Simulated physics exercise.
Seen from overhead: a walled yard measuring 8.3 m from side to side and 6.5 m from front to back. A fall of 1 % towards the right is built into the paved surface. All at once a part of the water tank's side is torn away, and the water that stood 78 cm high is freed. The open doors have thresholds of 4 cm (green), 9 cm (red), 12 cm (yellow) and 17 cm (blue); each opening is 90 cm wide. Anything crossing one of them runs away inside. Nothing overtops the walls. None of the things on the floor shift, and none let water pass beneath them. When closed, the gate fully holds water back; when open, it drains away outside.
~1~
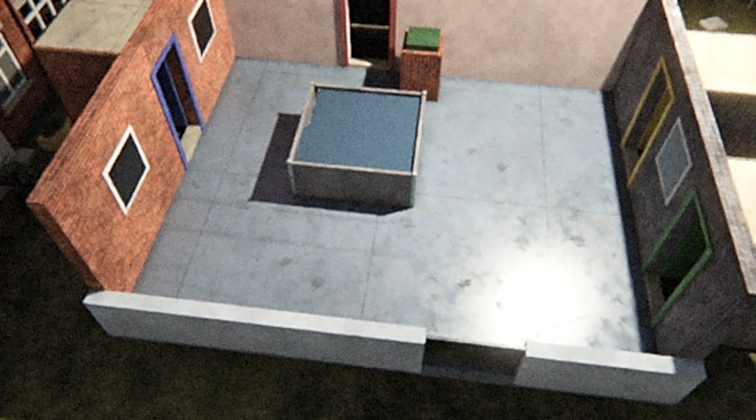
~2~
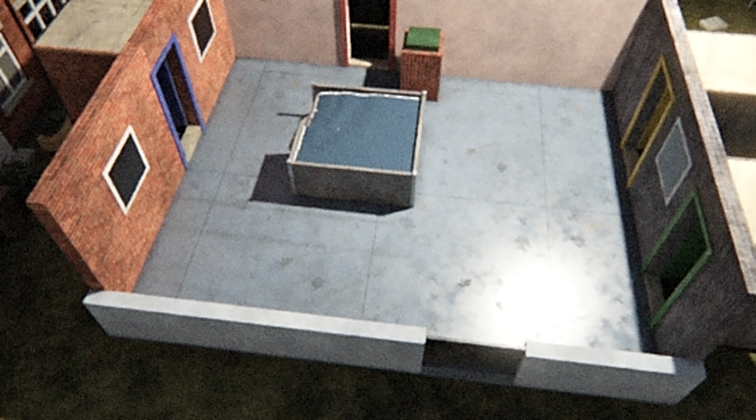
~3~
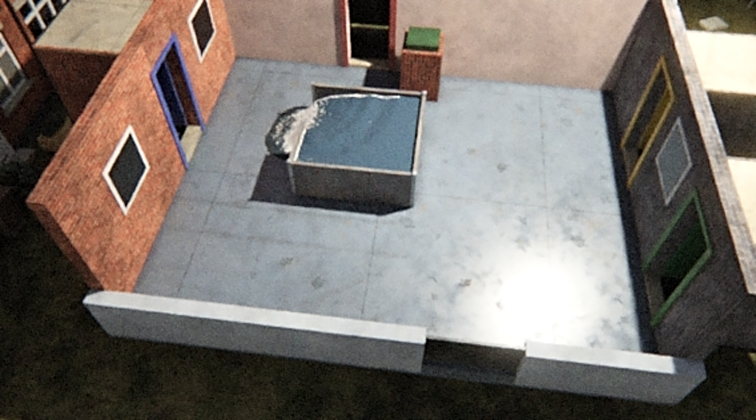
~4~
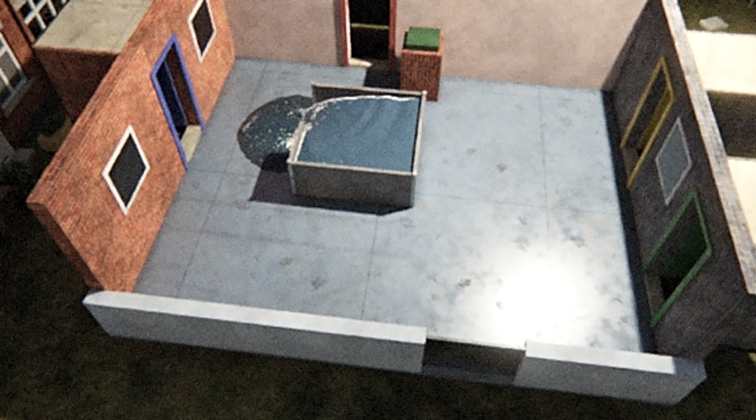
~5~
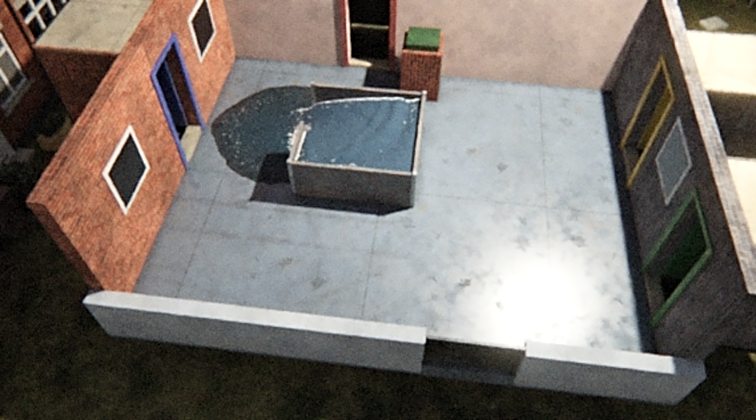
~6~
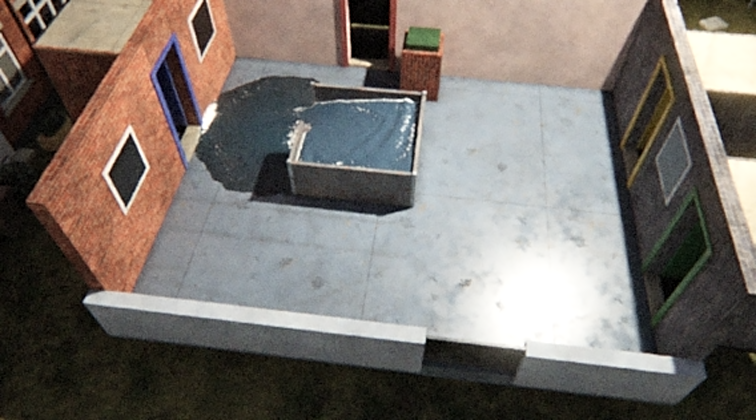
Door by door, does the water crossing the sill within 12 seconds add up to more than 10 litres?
Door by door: The green door: Yes; the red door: Yes; the yellow door: No; the blue door: Yes.
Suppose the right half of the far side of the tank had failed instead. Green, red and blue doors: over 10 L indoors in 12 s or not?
Note: Green beyond the mark, red beyond the mark, blue short of the mark.
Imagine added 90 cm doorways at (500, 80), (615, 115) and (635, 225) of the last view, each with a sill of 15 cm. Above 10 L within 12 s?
Taking them in order, the first gets too little, the second too little and the third too little.
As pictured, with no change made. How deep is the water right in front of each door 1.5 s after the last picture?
In cm: Green 0, red 0, yellow 0, blue 31.
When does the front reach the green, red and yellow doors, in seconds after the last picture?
Green: 7.0 s; red: 2.0 s; yellow: 5.0 s.
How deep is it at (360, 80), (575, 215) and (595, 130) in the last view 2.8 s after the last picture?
Depths in turn: Roughly 6, 0 and 0 centimetres.
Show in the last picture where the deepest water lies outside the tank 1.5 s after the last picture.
Look around (234, 61).
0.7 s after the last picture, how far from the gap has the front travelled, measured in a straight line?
I'd put it close to 3.4 m.
Then, 0.7 s after the last picture water covers 15 % of the floor and is deepest (50 cm) near (236, 56); green door not reached, red door not reached, yellow door not reached, blue door 31 cm at the sill, 22 L in.
Then, 1.5 s after the last picture water covers 20 % of the floor and is deepest (44 cm) near (234, 61); green door not reached, red door not reached, yellow door not reached, blue door 31 cm at the sill, 80 L in.
Then, 2.8 s after the last picture water covers 35 % of the floor and is deepest (30 cm) near (402, 83); green door not reached, red door 7 cm at the sill, 0 L in, yellow door not reached, blue door 22 cm at the sill, 128 L in.
Then, 6.3 s after the last picture water covers 80 % of the floor and is deepest (19 cm) near (387, 70); green door not reached, red door 10 cm at the sill, 6 L in, yellow door 6 cm at the sill, 0 L in, blue door 13 cm at the sill, 142 L in.
Then, 11.3 s after the last picture water covers 95 % of the floor and is deepest (12 cm) near (627, 179); green door 9 cm at the sill, 57 L in, red door 9 cm at the sill, 32 L in, yellow door 9 cm at the sill, 0 L in, blue door 6 cm at the sill, 142 L in.
